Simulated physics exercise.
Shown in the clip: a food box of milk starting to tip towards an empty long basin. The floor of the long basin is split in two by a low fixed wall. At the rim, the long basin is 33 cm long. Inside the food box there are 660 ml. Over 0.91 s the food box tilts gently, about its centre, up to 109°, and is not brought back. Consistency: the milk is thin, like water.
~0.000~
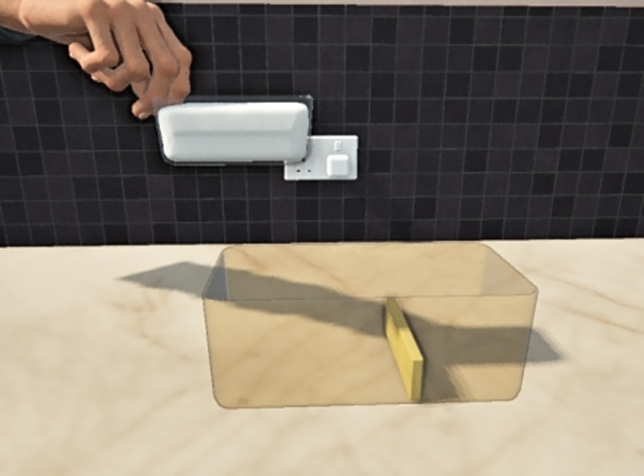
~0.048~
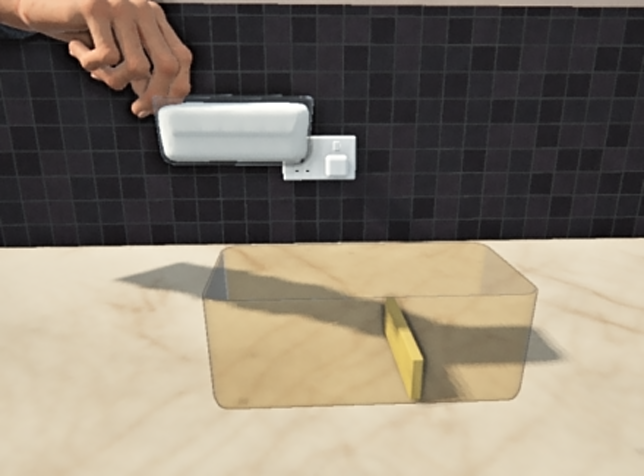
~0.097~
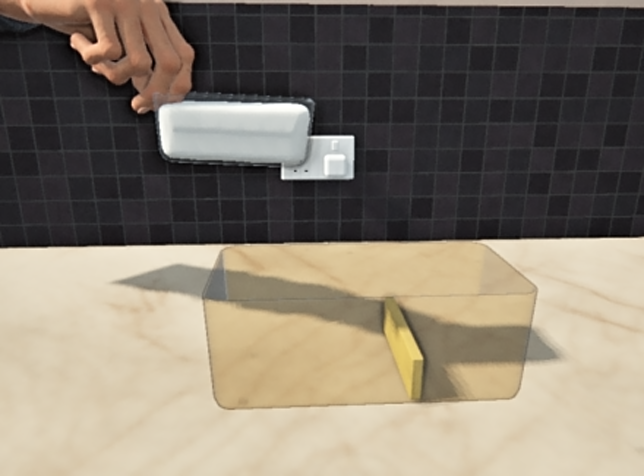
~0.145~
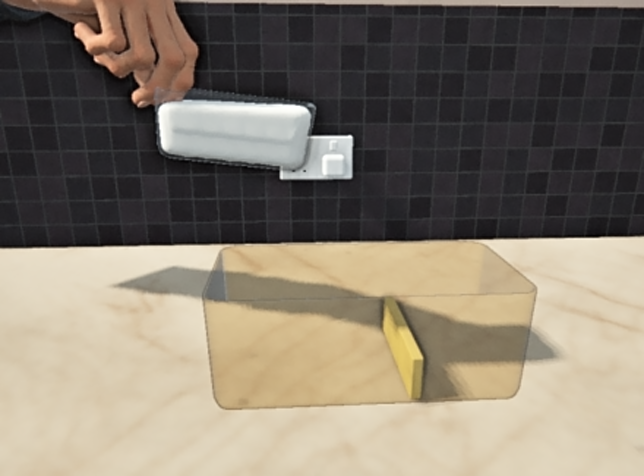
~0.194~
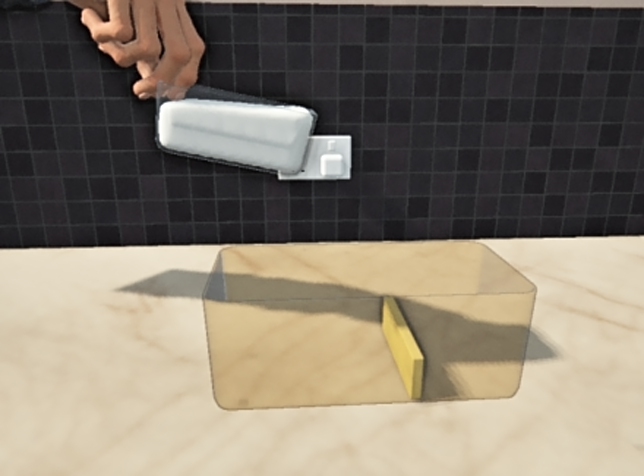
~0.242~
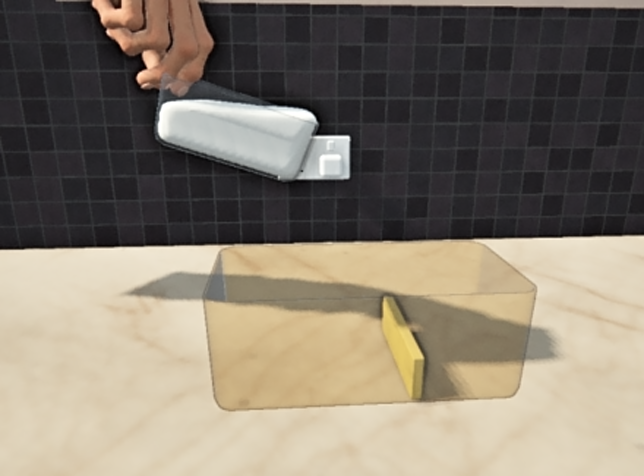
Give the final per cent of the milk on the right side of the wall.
The right side ends with about 5 per cent.
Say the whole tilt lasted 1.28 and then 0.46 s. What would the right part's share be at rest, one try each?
The first try gives around 5 percent, the second around 10 percent.
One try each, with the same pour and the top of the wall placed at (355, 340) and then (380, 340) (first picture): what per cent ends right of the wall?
In order, 70 and 45 per cent.
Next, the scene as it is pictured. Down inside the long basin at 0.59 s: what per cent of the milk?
Near 32 in a hundred.
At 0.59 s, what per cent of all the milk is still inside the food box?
Roughly 20 per cent.
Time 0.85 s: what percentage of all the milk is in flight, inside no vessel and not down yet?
Airborne fraction: Approx. 5 %.
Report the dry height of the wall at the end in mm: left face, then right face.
Left roughly 30 mm; right roughly 48 mm.
After 0.59 s the tilt is 79° and 21 per cent is still to pour, 32 is left of the wall and 0 right of it.
After 0.85 s the tilt is 108° and 3 per cent is still to pour, 89 is left of the wall and 4 right of it.
After 1.12 s the tilt is 109° and 0 per cent is still to pour, 94 is left of the wall and 5 right of it.
After 1.41 s the tilt is 109° and 0 per cent is still to pour, 94 is left of the wall and 5 right of it.
In the end 94 per cent lies left of the wall, 5 right of it and 1 outside.
